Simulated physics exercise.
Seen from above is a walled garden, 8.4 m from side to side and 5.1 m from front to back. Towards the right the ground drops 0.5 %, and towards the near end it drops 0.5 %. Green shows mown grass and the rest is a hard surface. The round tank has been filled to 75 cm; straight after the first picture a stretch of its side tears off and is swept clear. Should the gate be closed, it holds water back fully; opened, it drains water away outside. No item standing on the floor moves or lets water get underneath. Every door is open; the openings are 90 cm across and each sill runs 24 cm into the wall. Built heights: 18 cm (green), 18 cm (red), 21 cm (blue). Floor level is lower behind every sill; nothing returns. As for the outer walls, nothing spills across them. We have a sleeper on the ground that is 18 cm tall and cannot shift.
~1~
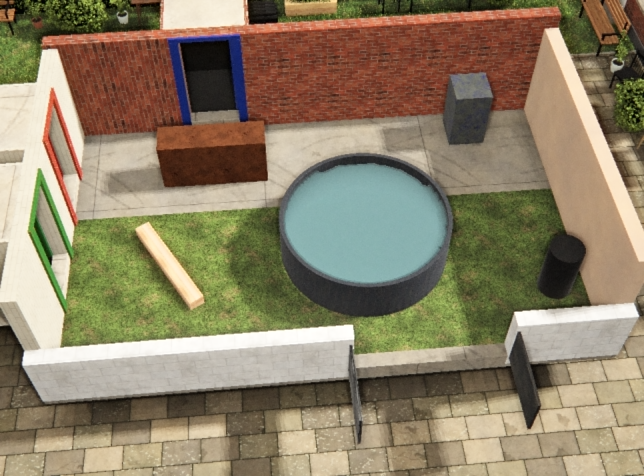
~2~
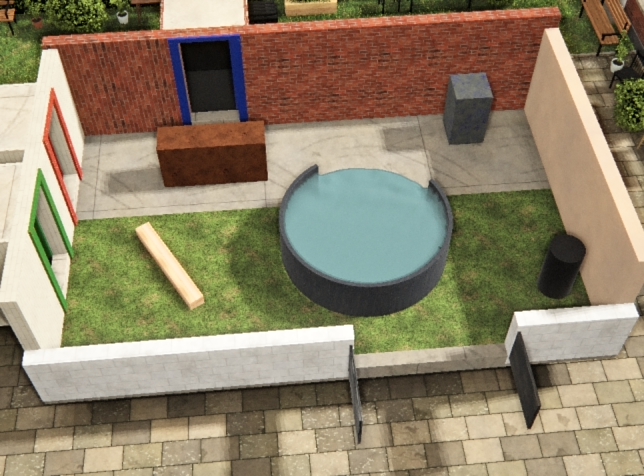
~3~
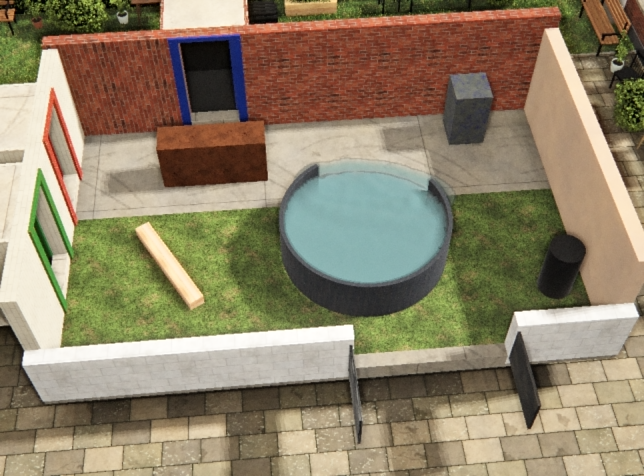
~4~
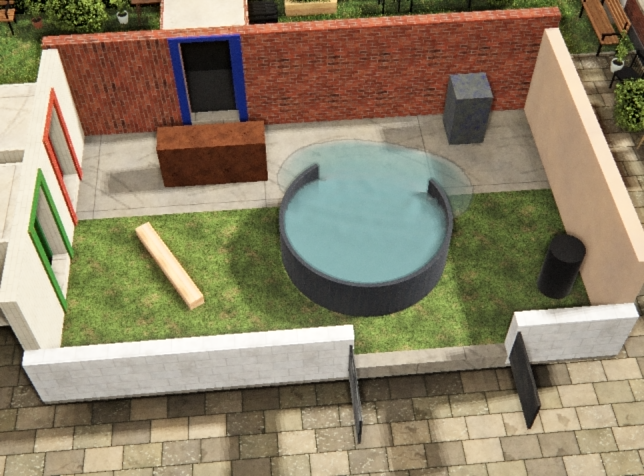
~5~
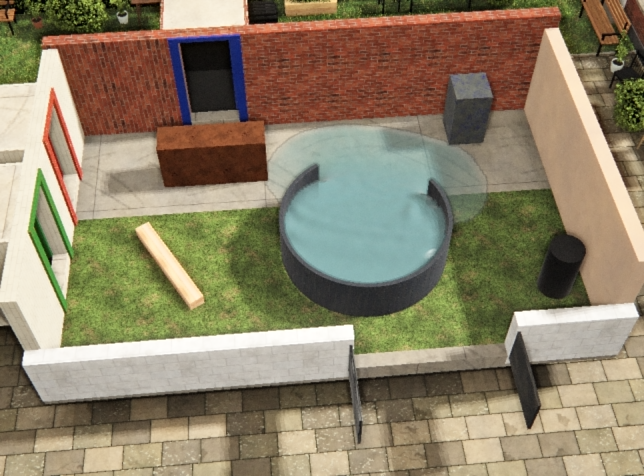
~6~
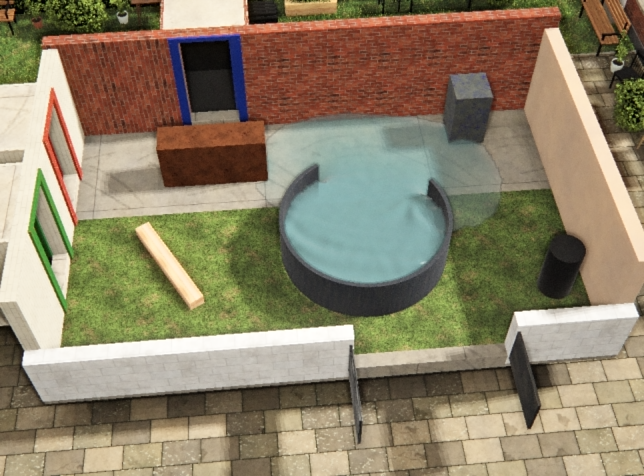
A round tank in a walled garden losing its far side, water pouring out and spreading across paving toward the brick wall.
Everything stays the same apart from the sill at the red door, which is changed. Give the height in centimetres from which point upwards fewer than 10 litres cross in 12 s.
Roughly 12.5 cm.
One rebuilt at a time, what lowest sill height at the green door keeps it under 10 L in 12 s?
Green door, minimum about 6.5 cm.
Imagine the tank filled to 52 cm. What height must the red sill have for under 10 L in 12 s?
Roughly 7.5 centimetres.
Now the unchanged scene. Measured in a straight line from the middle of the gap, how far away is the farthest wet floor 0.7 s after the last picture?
Reach: Approx. 3.6 m.
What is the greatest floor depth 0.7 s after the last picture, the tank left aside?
I'd estimate roughly 56 cm.
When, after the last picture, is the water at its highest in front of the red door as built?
At roughly 3.5 s.
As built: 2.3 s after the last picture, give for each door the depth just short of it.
Green door 0 cm, red door 9 cm, blue door 12 cm.
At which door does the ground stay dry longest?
Answer: Green.
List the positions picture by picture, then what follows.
The first frame shows still water, 75 cm deep, in the round tank at (365, 219); the red door at (63, 160) is dry.
In the second frame, water pours out on the far side and has run 0.3 m, to a hidden place; about 8 cm deep outside, 75 cm at the back.
In the third frame, water pours out on the far side and has run 0.7 m, to (444, 185); about 12 cm deep outside, 75 cm at the back.
In the fourth frame, the front is at (437, 158), 1.2 m from the gap on the far side; 3.7 m2 of floor is wet, 75 cm left at the back.
In the fifth frame, water pours out on the far side and has run 1.6 m, to (454, 147); about 9 cm deep outside, 75 cm at the back.
In the sixth frame, water pours out on the far side and has run 2.0 m, to (442, 125); about 8 cm deep outside, 71 cm at the back; the red door at (63, 160), 5.2 m from the gap, is still 3.3 m from the nearest water.
Then, 0.7 s after the last picture water covers 30 % of the floor, deepest (56 cm) near (438, 123); it has not reached the red door.
Then, 2.3 s after the last picture water covers 45 % of the floor, deepest (42 cm) near (85, 138); 9 cm at the red door, 0 litres in over its 18 cm sill.
Then, 11.3 s after the last picture water covers 95 % of the floor, deepest (12 cm) near (595, 335); 4 cm at the red door, 0 litres in over its 18 cm sill.
At the red door as built, the water peaked near 16 cm, 3.5 s after the last picture.
Run again over the same 12 s with other heights there, 15 litres in over 11.5 cm, 6 litres over 13.5 cm. The limit of 10 litres is kept from about 12.5 cm up.
